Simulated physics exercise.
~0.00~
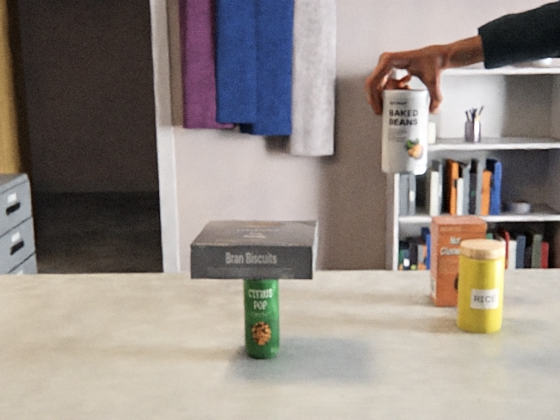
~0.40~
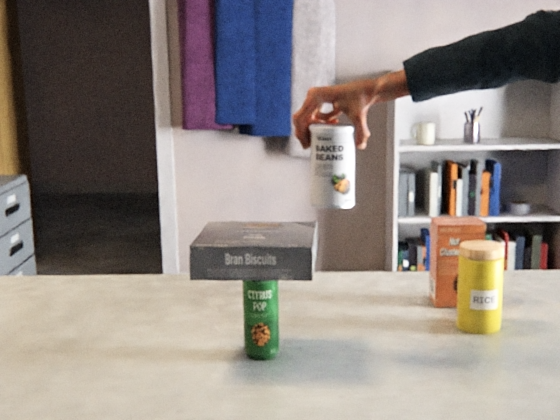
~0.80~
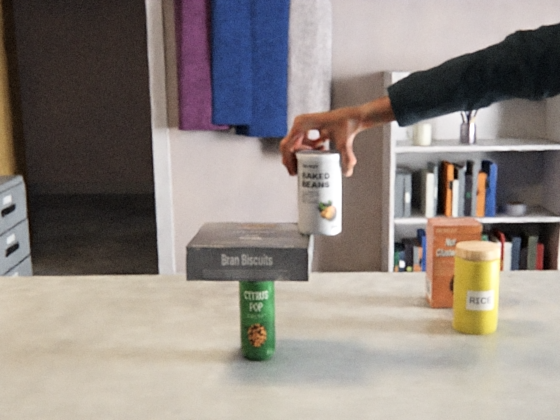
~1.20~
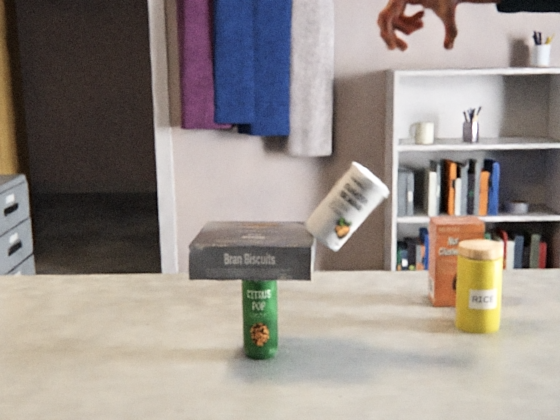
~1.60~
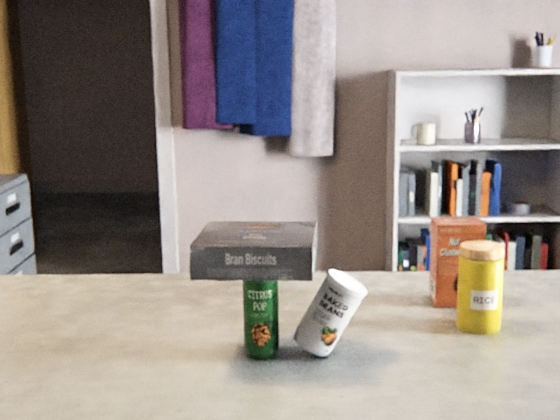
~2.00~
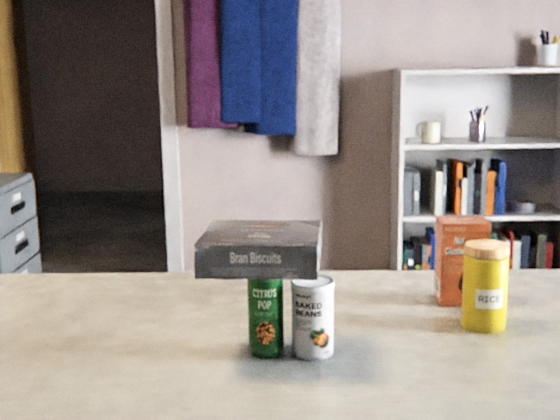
On a pale tabletop, a hand carried a white tin left and lowered it to the edge of a grey packet balanced on a green can, then let go; the tin tipped off and dropped, ending upright beside the can while the packet stayed put.
